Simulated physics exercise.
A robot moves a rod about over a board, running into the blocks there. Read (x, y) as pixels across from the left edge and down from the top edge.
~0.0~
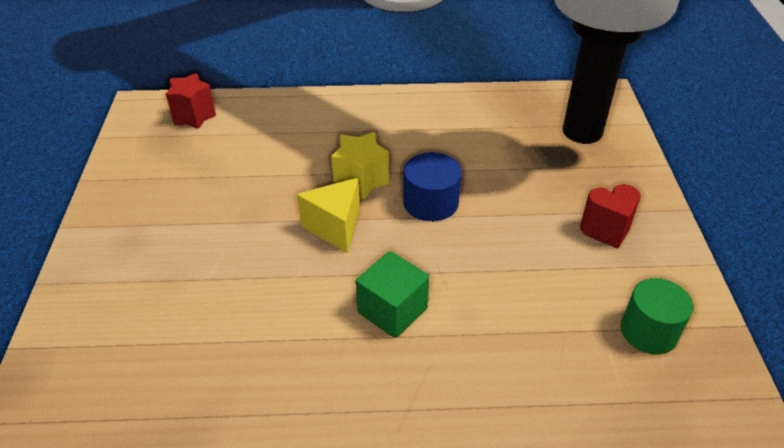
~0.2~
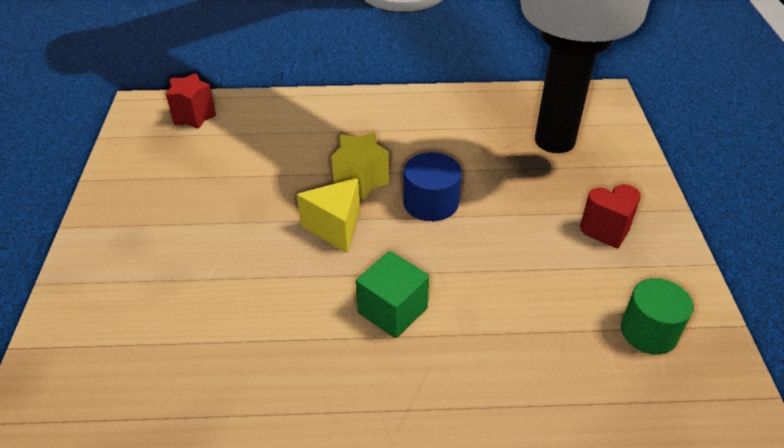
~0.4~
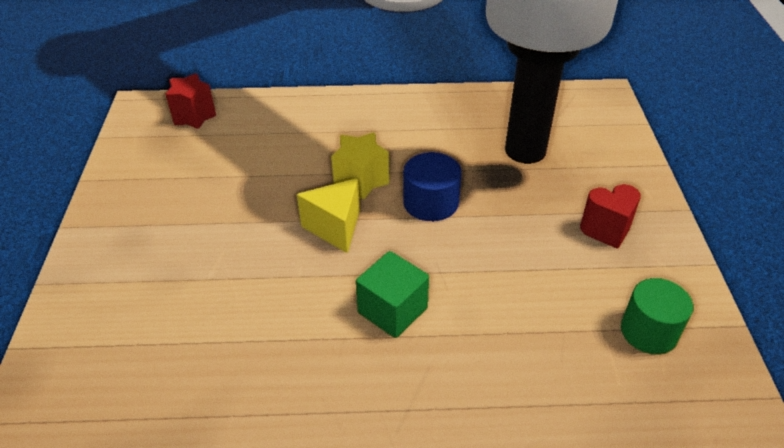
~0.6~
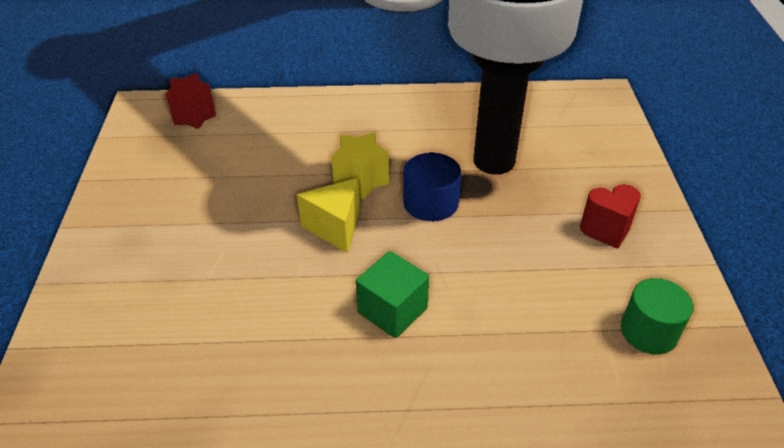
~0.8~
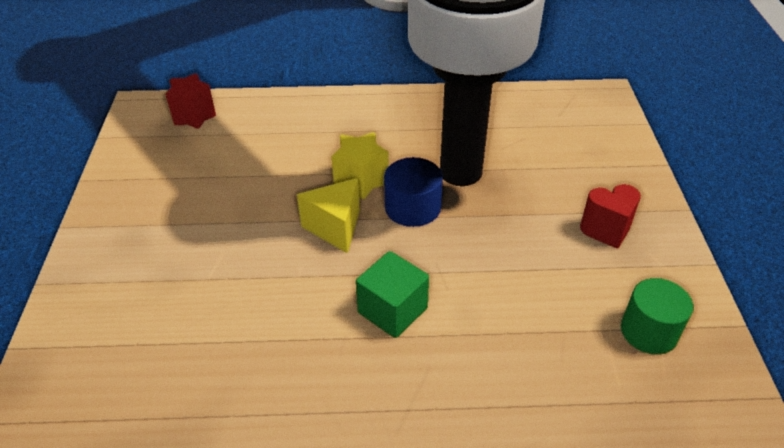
At first, a black rod held by a robot stands at the upper right of a wooden board scattered with red, yellow, green and blue blocks. The rod glides left and slightly toward the viewer, then nudges the blue cylinder a little left, while the other blocks stay still.
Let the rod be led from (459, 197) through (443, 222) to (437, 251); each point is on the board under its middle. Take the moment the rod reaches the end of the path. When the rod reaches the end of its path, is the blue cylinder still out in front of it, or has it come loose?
The blue cylinder slips off.
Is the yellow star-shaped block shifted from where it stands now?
Going by the path, no.
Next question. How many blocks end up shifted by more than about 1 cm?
1.
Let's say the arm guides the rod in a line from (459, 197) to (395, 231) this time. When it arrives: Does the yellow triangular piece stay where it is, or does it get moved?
By then it is displaced.
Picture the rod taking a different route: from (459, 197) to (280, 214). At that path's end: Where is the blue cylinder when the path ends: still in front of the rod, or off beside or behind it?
As far as I can tell, the blue cylinder is still leading the way in front of the rod.
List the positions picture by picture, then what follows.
Rod tip at (582, 132); block tops, yellow star-shaped block at (359, 148); green square piece at (393, 277); blue cylinder at (433, 170), in the first frame.
Rod at (555, 141); blocks unchanged, in the second frame.
Rod at (525, 151); blocks unchanged, in the third frame.
Rod at (494, 162); blocks unchanged, in the fourth frame.
Rod at (461, 173); yellow star-shaped block at (359, 148); green square piece at (393, 277); blue cylinder at (414, 175), in the fifth frame.
On the path given first. Halfway along, rod at (445, 198); blue cylinder at (393, 184).
At the end, rod at (438, 227); yellow star-shaped block in place; green square piece in place; blue cylinder at (393, 184).
